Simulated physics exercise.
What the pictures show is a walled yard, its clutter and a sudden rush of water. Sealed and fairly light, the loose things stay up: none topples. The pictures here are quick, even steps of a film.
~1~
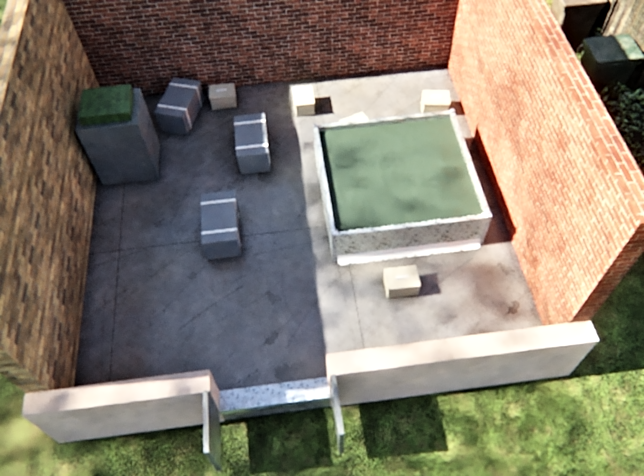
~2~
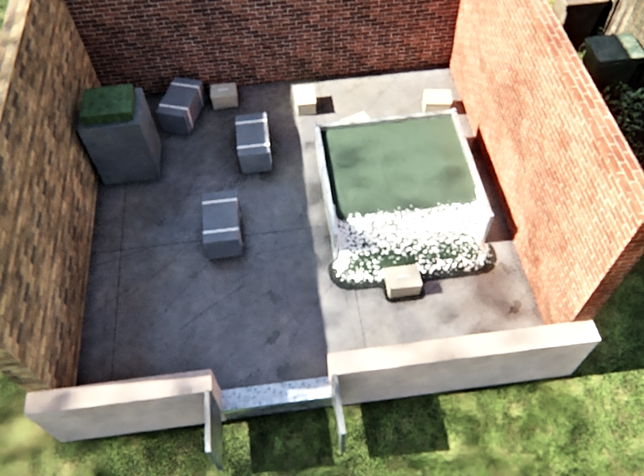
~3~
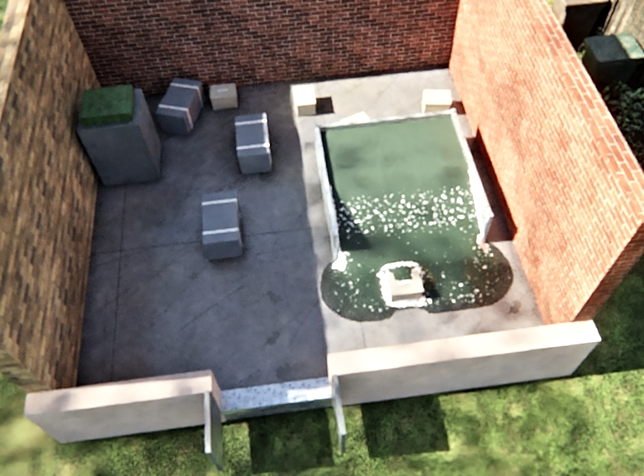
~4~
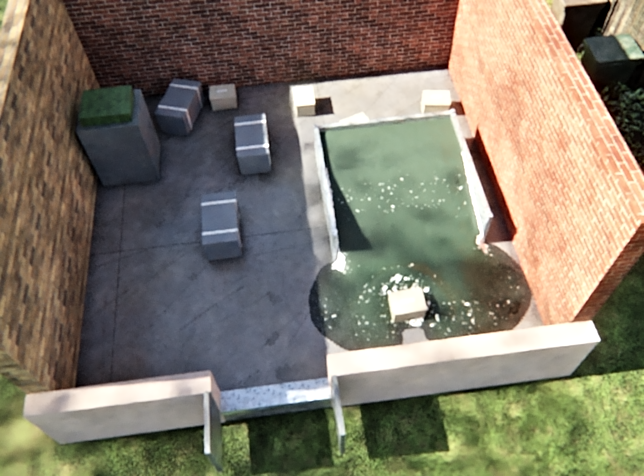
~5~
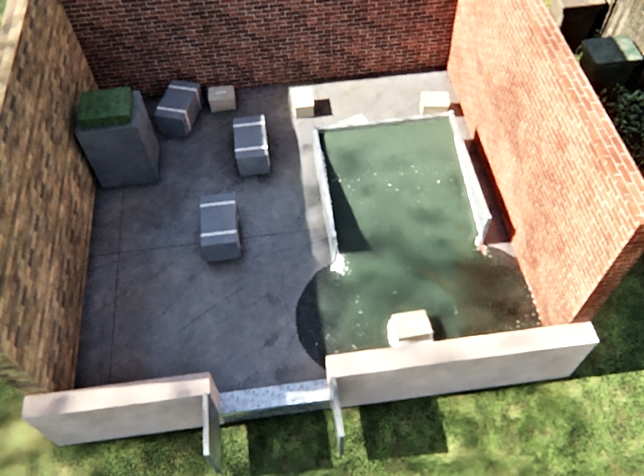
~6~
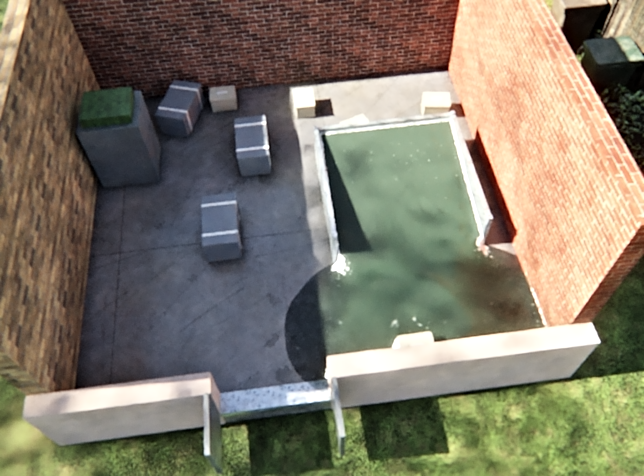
A raised tank of green water in a brick-walled yard burst open at the front, and the water spread across the paving, pushing a small pale box toward the low front wall.
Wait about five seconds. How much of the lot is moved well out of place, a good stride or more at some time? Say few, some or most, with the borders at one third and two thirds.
Few.
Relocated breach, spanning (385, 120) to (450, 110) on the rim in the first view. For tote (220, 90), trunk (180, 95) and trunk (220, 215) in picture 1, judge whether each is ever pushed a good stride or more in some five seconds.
One after another: Goes the distance, then goes the distance, then never gets that far.
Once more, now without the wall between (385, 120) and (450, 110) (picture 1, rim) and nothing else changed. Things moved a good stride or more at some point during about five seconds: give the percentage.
About 50 per cent.
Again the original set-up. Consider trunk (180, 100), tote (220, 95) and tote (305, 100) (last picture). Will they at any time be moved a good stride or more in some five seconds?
Going through them in order: First kept nearby, second kept nearby, third kept nearby.
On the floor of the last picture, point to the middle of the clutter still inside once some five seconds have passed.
I'd put it around pixel (263, 157).
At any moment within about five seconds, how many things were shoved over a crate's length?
The figure is 2.
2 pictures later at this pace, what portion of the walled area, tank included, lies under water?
My guess is around 30 per cent.
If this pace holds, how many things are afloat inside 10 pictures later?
Exactly 1 of them.
A moment on, 1 of 8 are well off their spots; 1 afloat.
Next, 1 of 8 are well off their spots; 1 afloat.
Later, 1 of 8 are well off their spots; 0 afloat.
In the end, 2 of 8 are well off their spots, and 2 have been at some point; 1 afloat.
